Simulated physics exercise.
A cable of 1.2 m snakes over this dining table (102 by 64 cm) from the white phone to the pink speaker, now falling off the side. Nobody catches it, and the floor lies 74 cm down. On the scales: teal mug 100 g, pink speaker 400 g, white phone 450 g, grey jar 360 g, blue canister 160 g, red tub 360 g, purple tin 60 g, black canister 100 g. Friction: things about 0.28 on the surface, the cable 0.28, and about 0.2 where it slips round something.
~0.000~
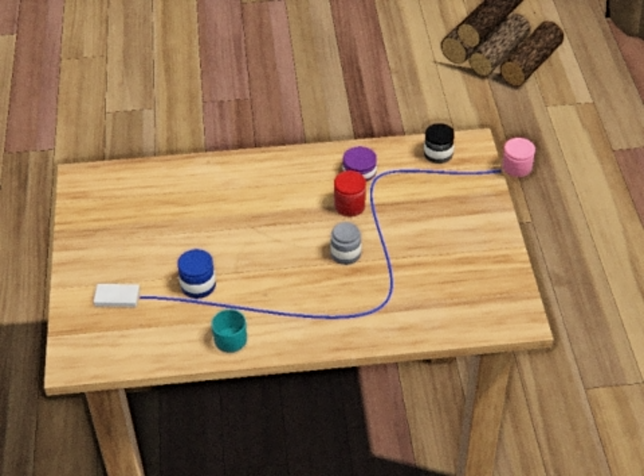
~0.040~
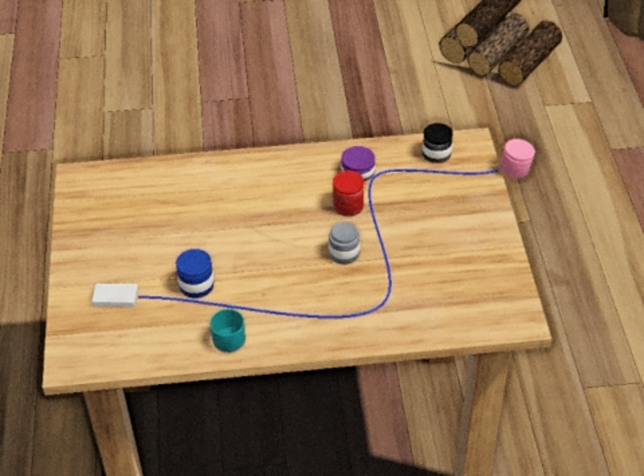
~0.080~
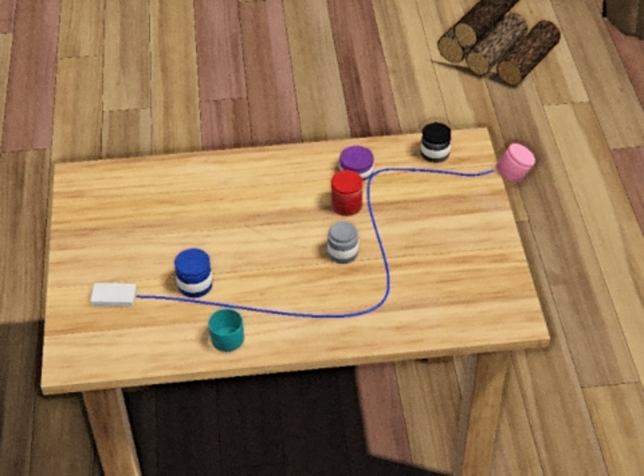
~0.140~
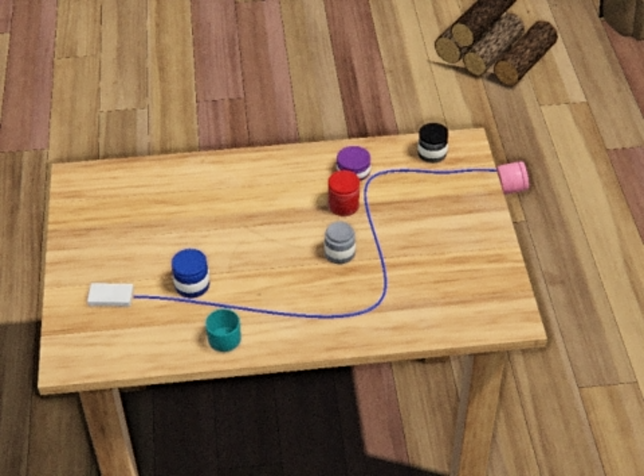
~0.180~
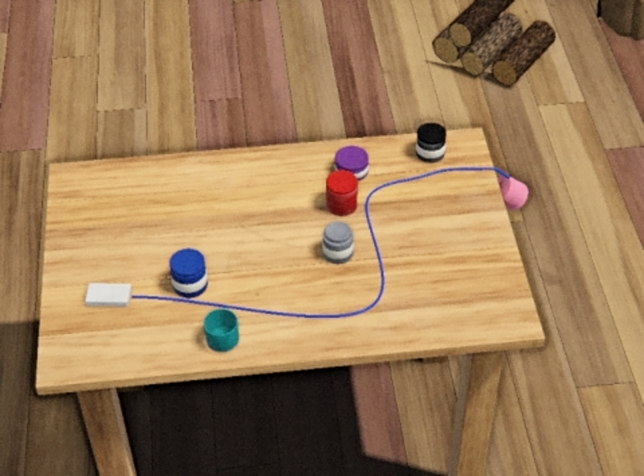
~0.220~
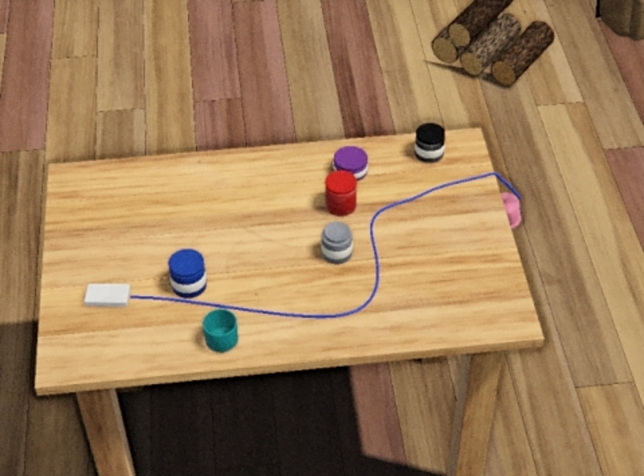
The clip opens on a wooden table holding jars, a mug and a white phone, with a blue cable snaking to a pink speaker at the right edge. The speaker tilts over and drops beside the table, drawing the cable's far stretch over the edge while everything else stays put.
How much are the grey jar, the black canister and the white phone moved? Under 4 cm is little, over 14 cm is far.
In order: The grey jar stays in the low band; the black canister hardly moves; the white phone reaches the top band.
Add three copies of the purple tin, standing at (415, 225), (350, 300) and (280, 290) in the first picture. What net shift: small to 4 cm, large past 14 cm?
In turn: Large, large, large.
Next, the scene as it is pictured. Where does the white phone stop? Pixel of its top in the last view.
Near (292, 277).
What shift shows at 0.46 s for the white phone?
White phone 10 cm.
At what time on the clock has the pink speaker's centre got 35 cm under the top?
About: 0.32 s.
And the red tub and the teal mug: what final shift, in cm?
About: Red tub 0 cm, teal mug 0 cm.
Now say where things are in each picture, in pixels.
Grey jar (346, 231); black canister (440, 132); white phone (116, 293); cable runs through (452, 173) (371, 196) (391, 275) (313, 317), in the first frame.
Pink speaker (518, 149); cable runs through (450, 173) (390, 275), in the second frame.
Pink speaker (516, 163); cable runs through (446, 172) (388, 274), in the third frame.
Pink speaker (512, 178); cable runs through (448, 172) (385, 274), in the fourth frame.
Pink speaker (509, 193); cable runs through (466, 169) (382, 273), in the fifth frame.
Grey jar (337, 231); black canister (431, 132); white phone (107, 293); cable runs through (498, 175) (405, 201) (378, 269) (304, 316), in the sixth frame.
At 0.5 s, the cable's tail end at (184, 286); white phone 11 cm off its start, grey jar 1 cm off its start, pink speaker over the edge.
At 0.7 s, the cable's tail end at (280, 271); white phone 33 cm off its start, grey jar 1 cm off its start, pink speaker over the edge.
At 1.0 s, the cable's tail end at (310, 270); white phone 39 cm off its start at (292, 277), grey jar 1 cm off its start at (336, 227), pink speaker over the edge.
At 1.2 s, the cable's tail end at (310, 270); white phone 39 cm off its start, grey jar 1 cm off its start, pink speaker over the edge.
At 2.4 s, the cable's tail end at (310, 270); white phone 39 cm off its start at (292, 277), grey jar 1 cm off its start at (336, 227), black canister 0 cm off its start at (431, 132), pink speaker over the edge.
